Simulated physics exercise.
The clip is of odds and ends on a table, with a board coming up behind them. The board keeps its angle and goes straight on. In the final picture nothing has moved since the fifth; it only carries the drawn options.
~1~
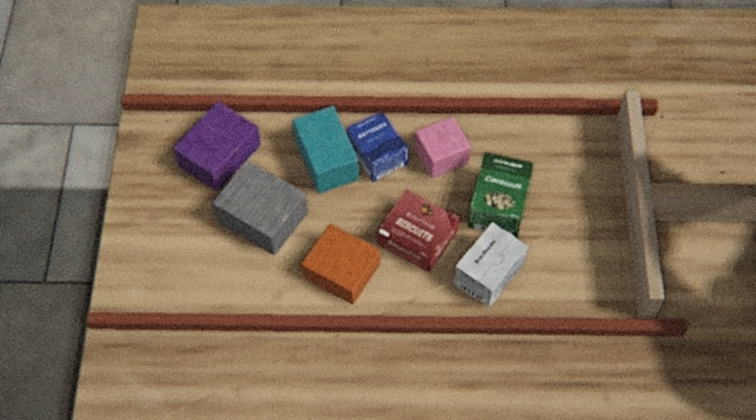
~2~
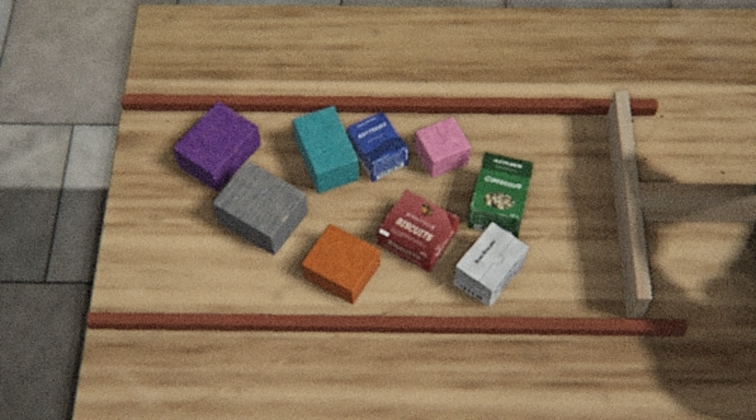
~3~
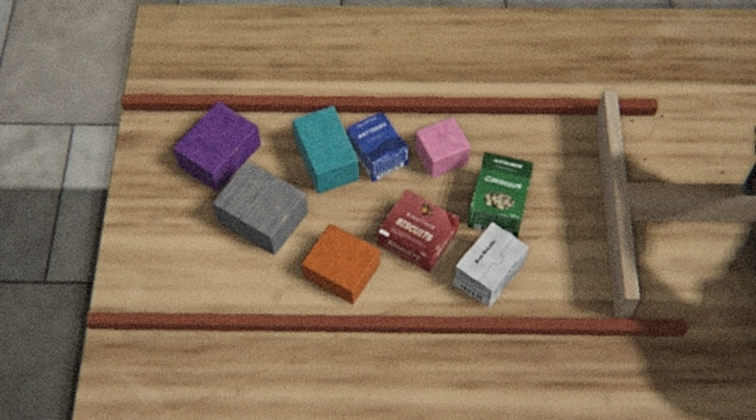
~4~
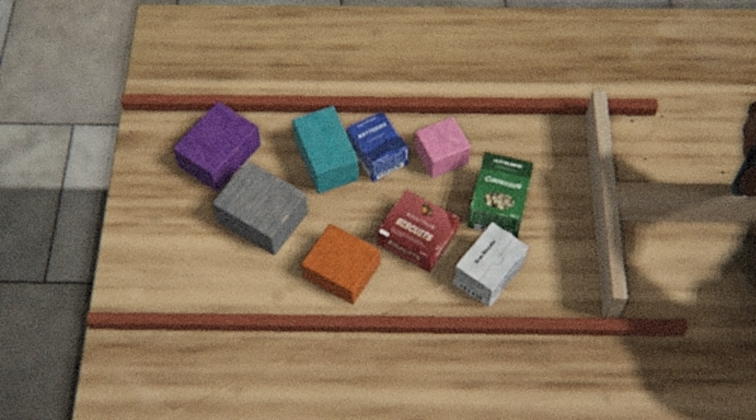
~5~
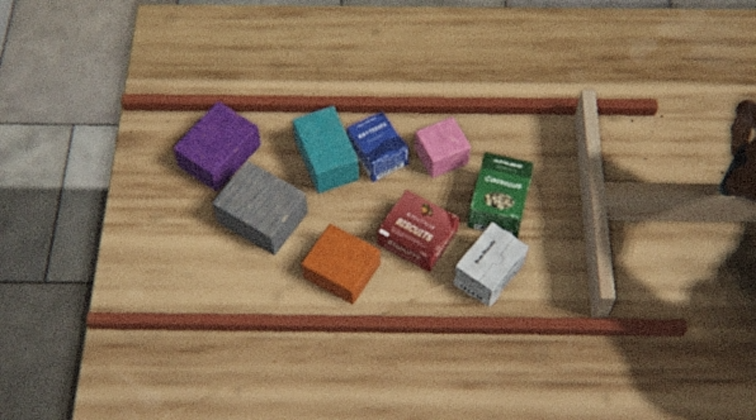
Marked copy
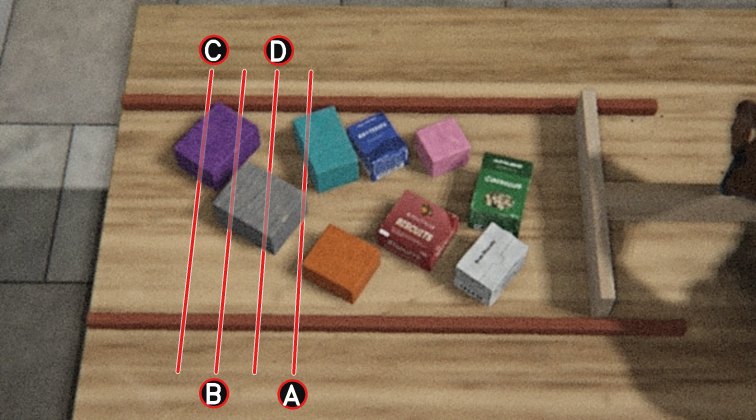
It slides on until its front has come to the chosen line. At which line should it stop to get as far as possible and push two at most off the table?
B is the last line within the limit.
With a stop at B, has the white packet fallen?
No.
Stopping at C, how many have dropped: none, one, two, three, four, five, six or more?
Three.
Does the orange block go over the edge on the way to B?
No.
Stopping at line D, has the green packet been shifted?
By then, yes.
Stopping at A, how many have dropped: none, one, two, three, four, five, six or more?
In all, none.
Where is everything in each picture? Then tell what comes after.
The first picture shows purple block (218, 147); white packet (491, 265); turquoise block (326, 150).
The second picture shows board (633, 189); pink block (443, 148).
The third picture shows board (621, 189); blue box (378, 146).
The fourth picture shows board (609, 189); red packet (418, 231).
The fifth picture shows board (598, 189); purple block (218, 147); white packet (491, 265); turquoise block (326, 150).
On the marked copy, A at (303, 211); B at (231, 210); C at (196, 210); D at (267, 211).
Following B. Soon after the start, board (466, 187); orange block (334, 271); white packet (435, 269).
Later, board (331, 186); purple block (156, 147); grey block (173, 215).
In the end, board (232, 185); grey block over the edge; purple block over the edge; two fallen.
As for the rest, A is within the limit but short; C drops three; D is within the limit but short.
